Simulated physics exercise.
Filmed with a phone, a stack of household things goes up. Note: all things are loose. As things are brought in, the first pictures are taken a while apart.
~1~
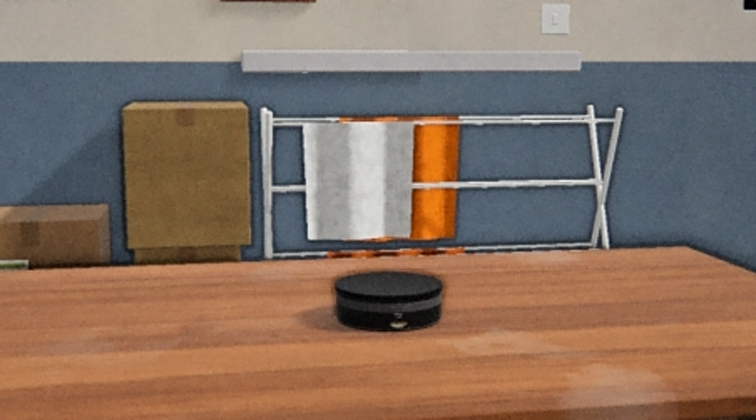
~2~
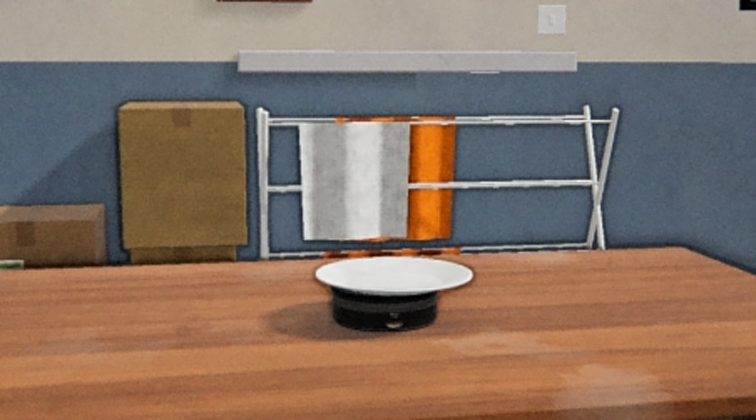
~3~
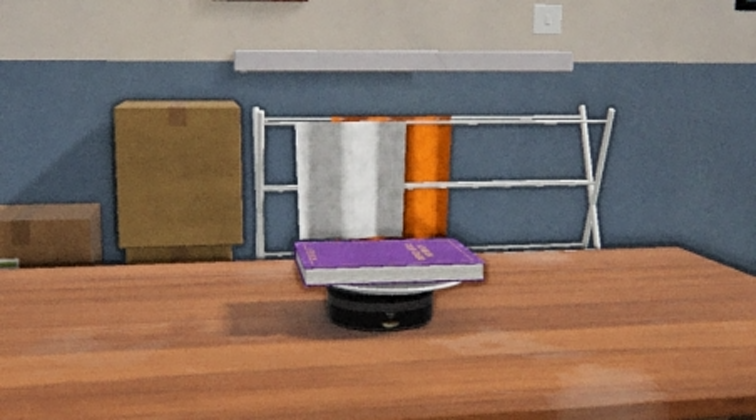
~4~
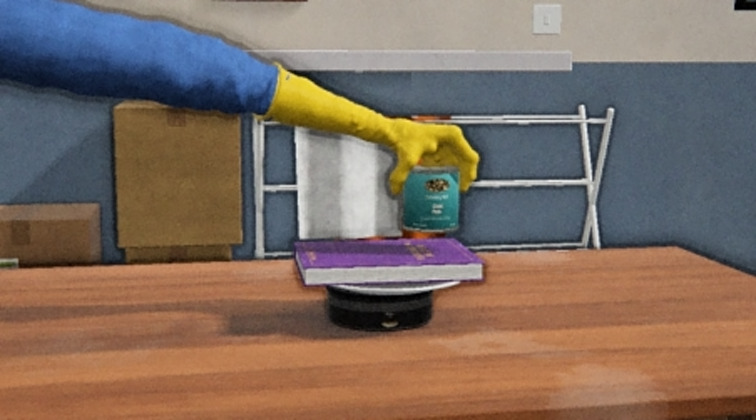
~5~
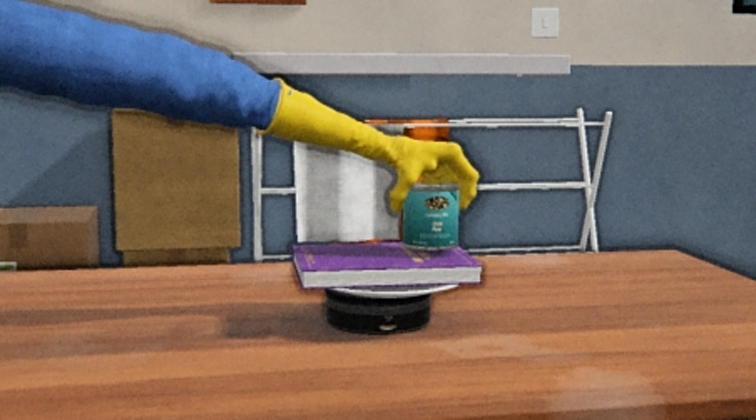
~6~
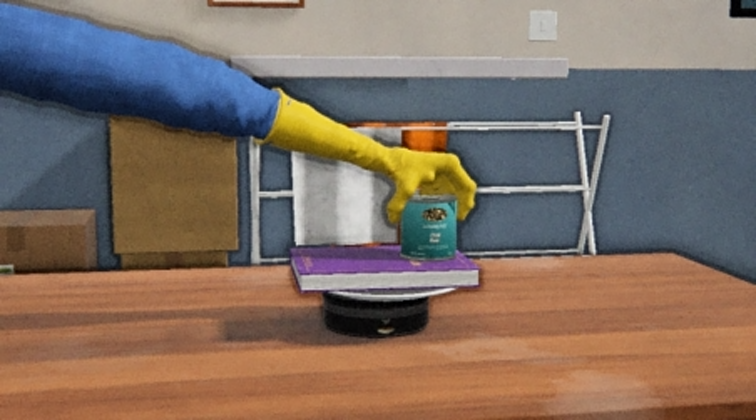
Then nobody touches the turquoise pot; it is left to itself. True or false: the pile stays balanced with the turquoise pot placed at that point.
True.
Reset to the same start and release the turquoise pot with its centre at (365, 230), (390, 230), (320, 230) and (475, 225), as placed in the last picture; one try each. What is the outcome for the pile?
Lab note - try 1: No collapse; try 2: No collapse; try 3: No collapse; try 4: Collapse.
Then, 0.20 s later than the last frame, all is still.
Then, 0.60 s later than the last frame, turquoise pot resting near (428, 227).
When it is over, all 4 as before. End places, in pixels of the last picture, turquoise pot near (428, 227). The pile keeps its balance.
